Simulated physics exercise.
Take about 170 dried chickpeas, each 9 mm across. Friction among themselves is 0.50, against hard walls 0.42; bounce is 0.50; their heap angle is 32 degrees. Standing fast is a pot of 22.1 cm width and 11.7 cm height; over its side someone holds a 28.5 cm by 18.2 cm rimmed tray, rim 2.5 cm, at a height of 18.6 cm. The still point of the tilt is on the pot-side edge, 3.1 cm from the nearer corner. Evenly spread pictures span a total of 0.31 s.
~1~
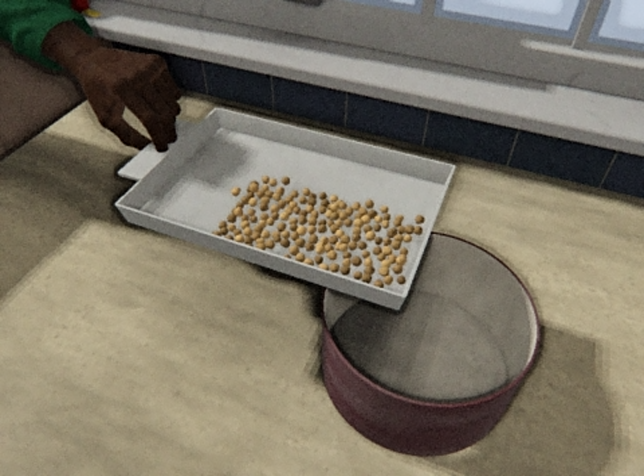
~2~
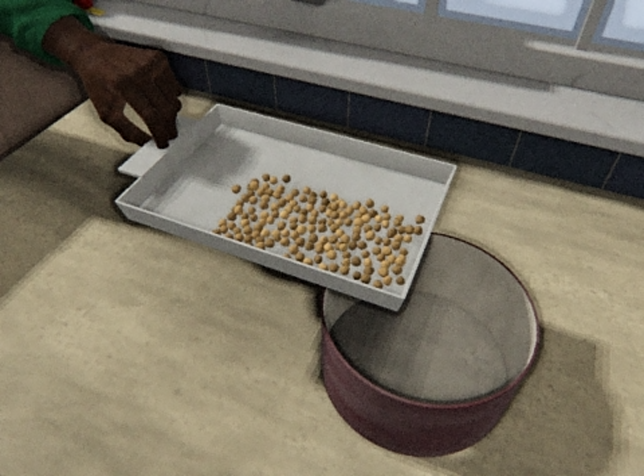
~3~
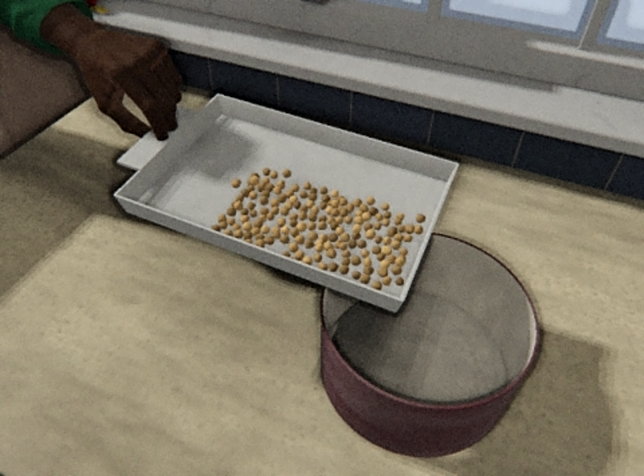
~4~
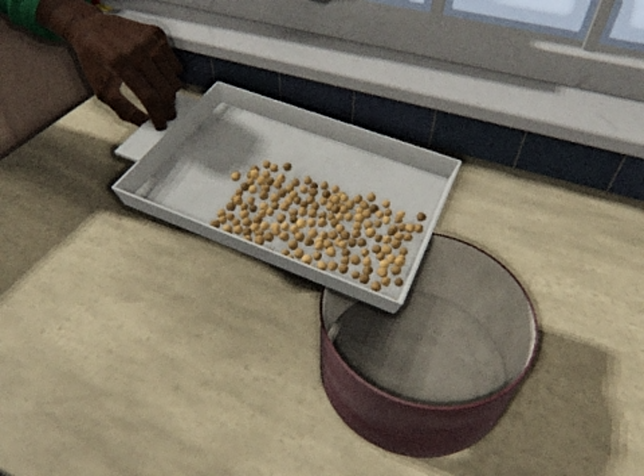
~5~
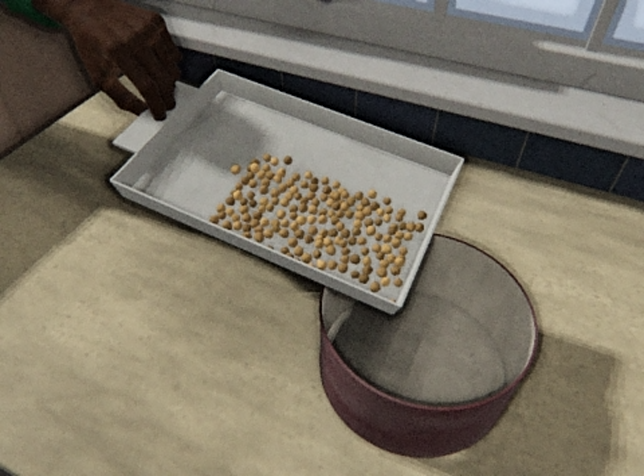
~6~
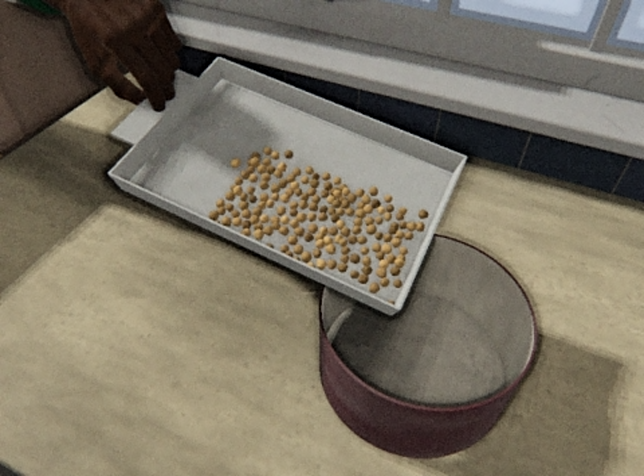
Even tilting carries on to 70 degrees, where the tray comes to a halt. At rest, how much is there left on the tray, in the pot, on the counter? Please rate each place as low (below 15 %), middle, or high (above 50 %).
Left on the tray: High, pot: Low, counter: Low.
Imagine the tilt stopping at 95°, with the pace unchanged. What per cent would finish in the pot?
That would give about 70 per cent.
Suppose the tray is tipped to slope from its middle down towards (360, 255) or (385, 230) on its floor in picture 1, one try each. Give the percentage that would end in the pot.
Estimate: Some 0 % and some 0 % respectively.
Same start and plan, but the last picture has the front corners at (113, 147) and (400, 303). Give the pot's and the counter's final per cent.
In the pot: 0 per cent; on the counter: 0 per cent.
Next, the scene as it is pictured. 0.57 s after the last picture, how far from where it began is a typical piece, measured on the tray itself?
3 cm.
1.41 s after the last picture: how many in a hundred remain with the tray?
About 100% of the load.
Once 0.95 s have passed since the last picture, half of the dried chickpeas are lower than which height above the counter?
Roughly 24 centimetres, give or take.
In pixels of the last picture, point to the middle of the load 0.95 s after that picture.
I reckon close to (345, 234).
Then, 0.57 s after the last picture, tilt 40 degrees; the tray holds 100 %, the pot 0 %.
Then, 0.95 s after the last picture, tilt 58 degrees; the tray holds 100 %, the pot 0 %.
Then, 1.41 s after the last picture, tilt 70 degrees; the tray holds 100 %, the pot 0 %.
In the end, tray 100 %, pot 0 %, counter 0 %.
